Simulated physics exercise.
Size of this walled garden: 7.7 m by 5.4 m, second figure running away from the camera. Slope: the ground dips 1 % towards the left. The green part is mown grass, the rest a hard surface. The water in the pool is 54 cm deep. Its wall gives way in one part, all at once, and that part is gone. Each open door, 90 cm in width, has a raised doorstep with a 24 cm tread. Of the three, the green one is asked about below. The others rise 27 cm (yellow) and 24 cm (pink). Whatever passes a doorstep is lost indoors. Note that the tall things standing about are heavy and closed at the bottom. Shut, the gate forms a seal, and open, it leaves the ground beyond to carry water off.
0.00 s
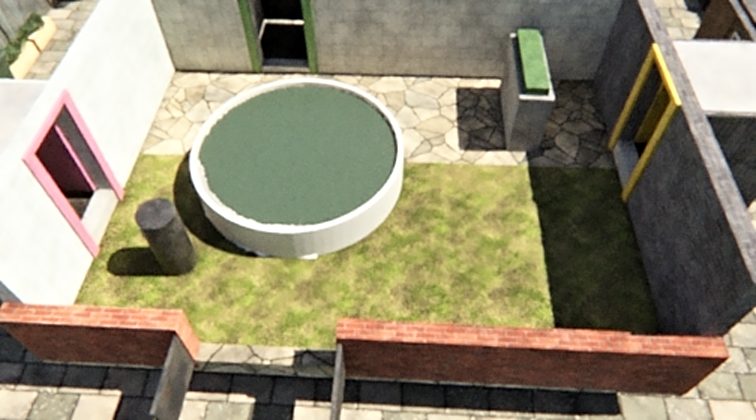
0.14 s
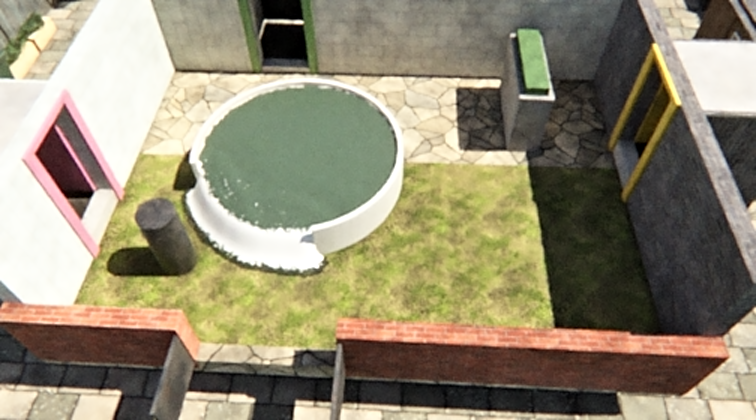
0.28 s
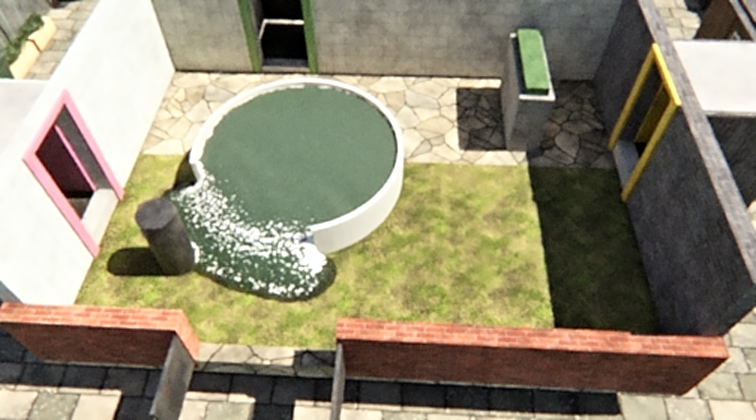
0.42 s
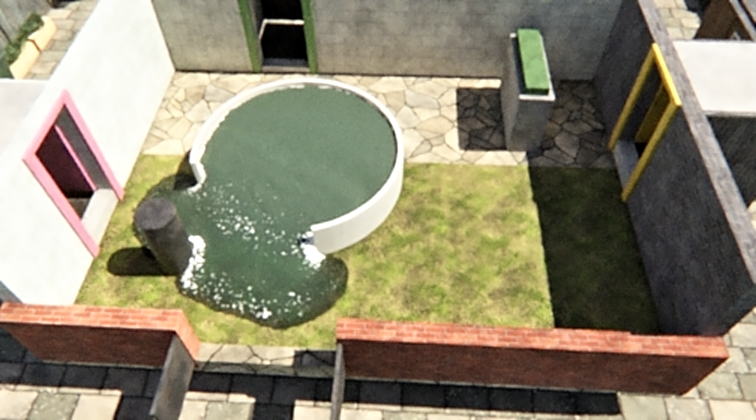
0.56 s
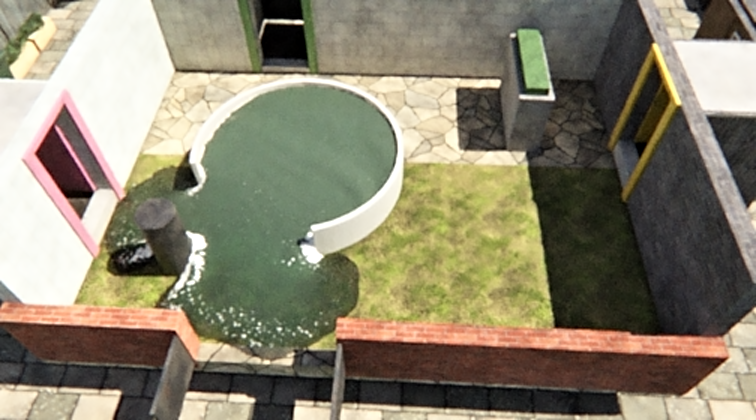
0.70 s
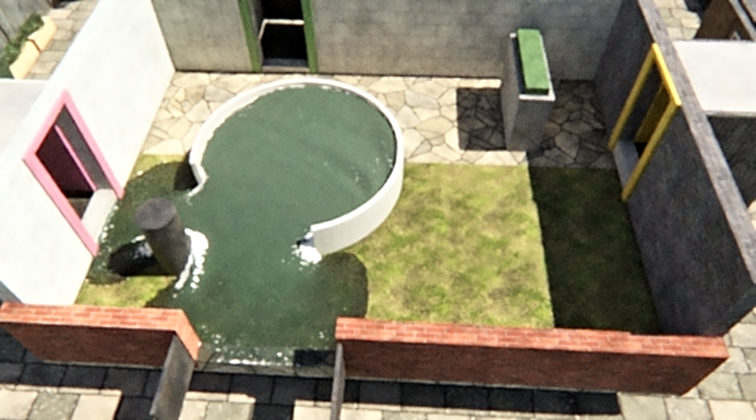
A round, white-walled pool of dark green water stands in a walled garden of grass and pale paving, seen from above by a still camera. A pink-framed doorway is at left, a green one behind, a yellow one at right, with a dark post and low brick walls nearer. The pool's near-left wall gives way, and foaming water pours out, spreads around the post and reaches the pink doorway and front opening.
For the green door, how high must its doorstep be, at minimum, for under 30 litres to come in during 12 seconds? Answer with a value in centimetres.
It must be roughly 6.5 cm high.
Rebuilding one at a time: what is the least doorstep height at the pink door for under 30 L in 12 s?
Pink door - some 26 centimetres.
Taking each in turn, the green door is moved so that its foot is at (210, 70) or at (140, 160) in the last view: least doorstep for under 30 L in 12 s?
About 16 and 10.5 cm.
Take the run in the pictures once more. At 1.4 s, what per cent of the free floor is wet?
About 25 per cent.
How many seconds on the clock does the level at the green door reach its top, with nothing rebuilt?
Roughly at 7.5 s.
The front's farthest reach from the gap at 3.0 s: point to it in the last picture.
Near (173, 75).
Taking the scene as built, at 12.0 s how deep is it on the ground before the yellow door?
1.0 cm.
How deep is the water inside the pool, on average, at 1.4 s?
Near 38 cm, averaged.
After 1.4 s water covers 25 % of the floor, deepest (40 cm) near (199, 247); it has not reached the green door.
After 3.0 s water covers 35 % of the floor, deepest (37 cm) near (154, 267); it has not reached the green door.
After 12.0 s water covers 85 % of the floor, deepest (11 cm) near (165, 94); 8 cm at the green door, 0 litres in over its 12 cm doorstep.
At the green door as built, the water arrived by 4.1 s and peaked near 11 cm at 7.6 s.
With a doorstep of 5 cm, 54 litres would have come in within the 12 s; with 8 cm, 10 litres. So under 30 litres takes about 6.5 cm.
